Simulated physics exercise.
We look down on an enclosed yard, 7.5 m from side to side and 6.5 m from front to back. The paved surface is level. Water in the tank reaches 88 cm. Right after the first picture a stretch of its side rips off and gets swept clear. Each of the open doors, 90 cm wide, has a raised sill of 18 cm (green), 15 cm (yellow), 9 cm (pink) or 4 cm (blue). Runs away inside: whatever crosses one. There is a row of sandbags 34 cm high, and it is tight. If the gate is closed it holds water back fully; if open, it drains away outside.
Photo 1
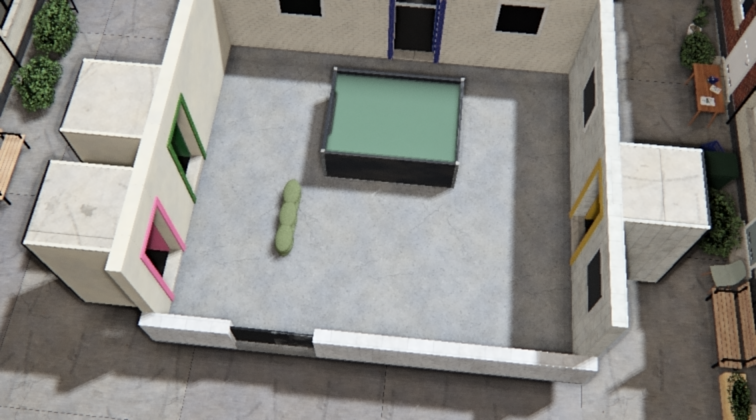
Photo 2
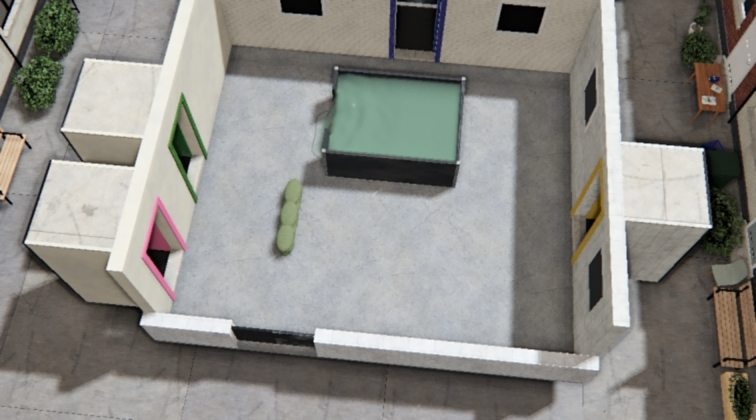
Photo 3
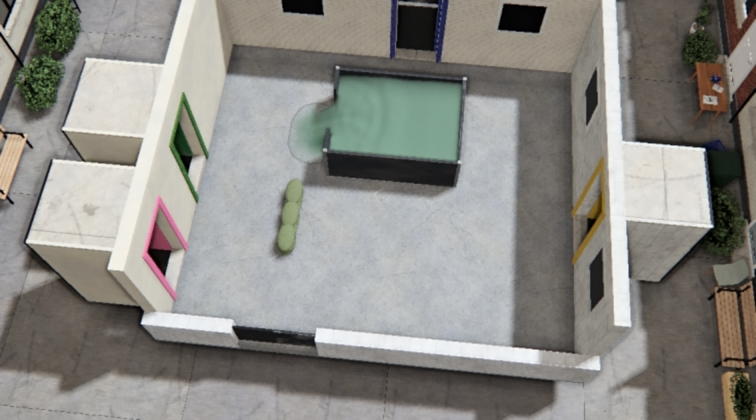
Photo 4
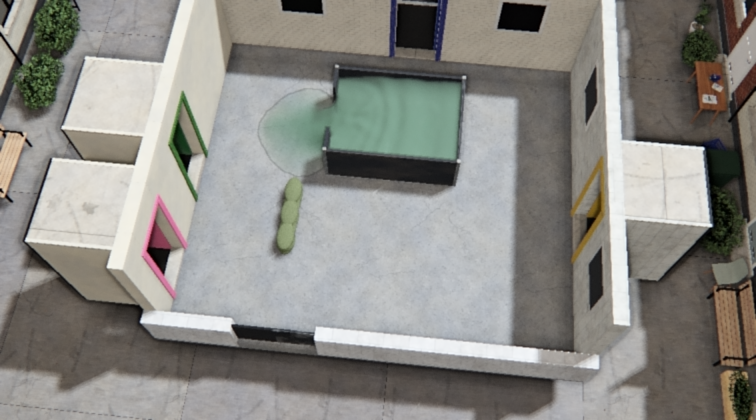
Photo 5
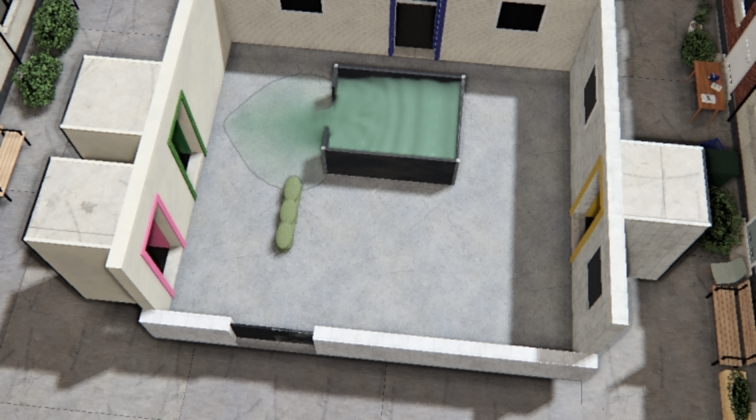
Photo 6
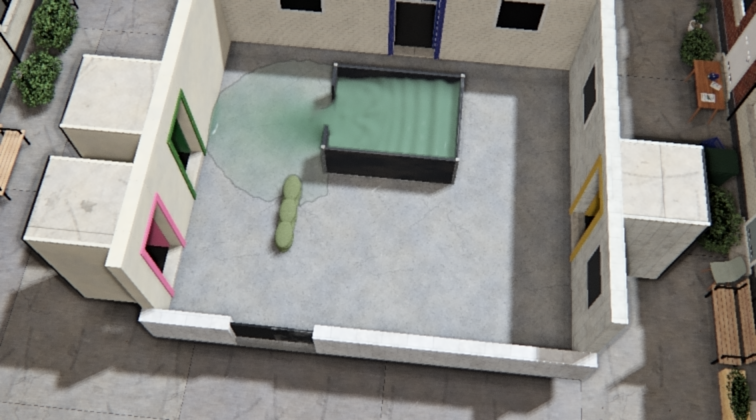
A walled, paved yard is seen from high above, with pale walls, a pink-framed and a green-framed opening on the left, a yellow one on the right and a blue one at the back. A dark-sided tank of green water stands near the back, and a short row of green sandbags lies left of it. The tank's left side opens and water pours out, fanning leftward across the floor, thinning as it reaches the left wall's foot and the sandbags, while ripples cross the tank.
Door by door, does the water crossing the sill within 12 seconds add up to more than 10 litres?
At the green door the amount will climb above the limit, at the yellow door the amount will stay short of the limit, at the pink door the amount will climb above the limit, at the blue door the amount will climb above the limit.
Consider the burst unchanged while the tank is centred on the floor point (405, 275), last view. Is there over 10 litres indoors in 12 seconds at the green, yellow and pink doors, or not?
Measured against that limit, green comes out short of it, yellow short of it and pink beyond it.
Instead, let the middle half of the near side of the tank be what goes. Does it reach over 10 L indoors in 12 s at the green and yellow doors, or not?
Green door doesn't reach it, yellow door doesn't reach it.
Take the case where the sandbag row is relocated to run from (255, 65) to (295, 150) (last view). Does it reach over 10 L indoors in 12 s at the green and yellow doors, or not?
Then: Green below, yellow under.
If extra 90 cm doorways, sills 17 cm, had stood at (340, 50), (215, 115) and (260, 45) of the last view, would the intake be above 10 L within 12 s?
Well, the first is on the low side, the second is on the high side, and the third is on the high side.
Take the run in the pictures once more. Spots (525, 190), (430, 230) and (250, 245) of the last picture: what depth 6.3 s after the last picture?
The depths come out at 4, 2 and 5 centimetres, in the order listed.
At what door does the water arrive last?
It's the yellow door.
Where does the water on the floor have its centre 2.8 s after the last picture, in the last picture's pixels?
Its balance point lies near (321, 144).
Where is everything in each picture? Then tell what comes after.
In the first picture, the tank at (394, 117) is whole and still, 88 cm deep.
In the second picture, water pours out at (333, 125) and has run 0.6 m, to (320, 155); typically 14 cm deep outside, 88 cm at the tank's back.
In the third picture, water pours out at (335, 126) and has run 0.9 m, to (296, 153); typically 14 cm deep outside, 88 cm at the tank's back.
In the fourth picture, water pours out at (334, 125) and has run 1.5 m, to (262, 131); typically 9 cm deep outside, 88 cm at the tank's back.
In the fifth picture, the front is at (227, 124), 2.3 m from the gap at (333, 124); 4.4 m2 of floor is under water; 87 cm left at the back of the tank.
In the sixth picture, the front is at (207, 146), 2.6 m from the gap at (332, 123); 6.6 m2 of floor is under water; 78 cm left at the back of the tank.
Then, 0.7 s after the last picture water covers 25 % of the floor and is deepest (54 cm) near (231, 43); green door 31 cm at the sill, 8 L in, yellow door not reached, pink door not reached, blue door not reached.
Then, 1.5 s after the last picture water covers 25 % of the floor and is deepest (48 cm) near (230, 49); green door 31 cm at the sill, 52 L in, yellow door not reached, pink door 11 cm at the sill, 0 L in, blue door not reached.
Then, 2.8 s after the last picture water covers 40 % of the floor and is deepest (32 cm) near (228, 56); green door 23 cm at the sill, 95 L in, yellow door not reached, pink door 9 cm at the sill, 3 L in, blue door 6 cm at the sill, 0 L in.
Then, 6.3 s after the last picture water covers 90 % of the floor and is deepest (19 cm) near (169, 312); green door 12 cm at the sill, 107 L in, yellow door 10 cm at the sill, 0 L in, pink door 13 cm at the sill, 32 L in, blue door 7 cm at the sill, 3 L in.
Then, 11.3 s after the last picture water covers 95 % of the floor and is deepest (14 cm) near (417, 346); green door 8 cm at the sill, 107 L in, yellow door 12 cm at the sill, 0 L in, pink door 10 cm at the sill, 75 L in, blue door 6 cm at the sill, 31 L in.
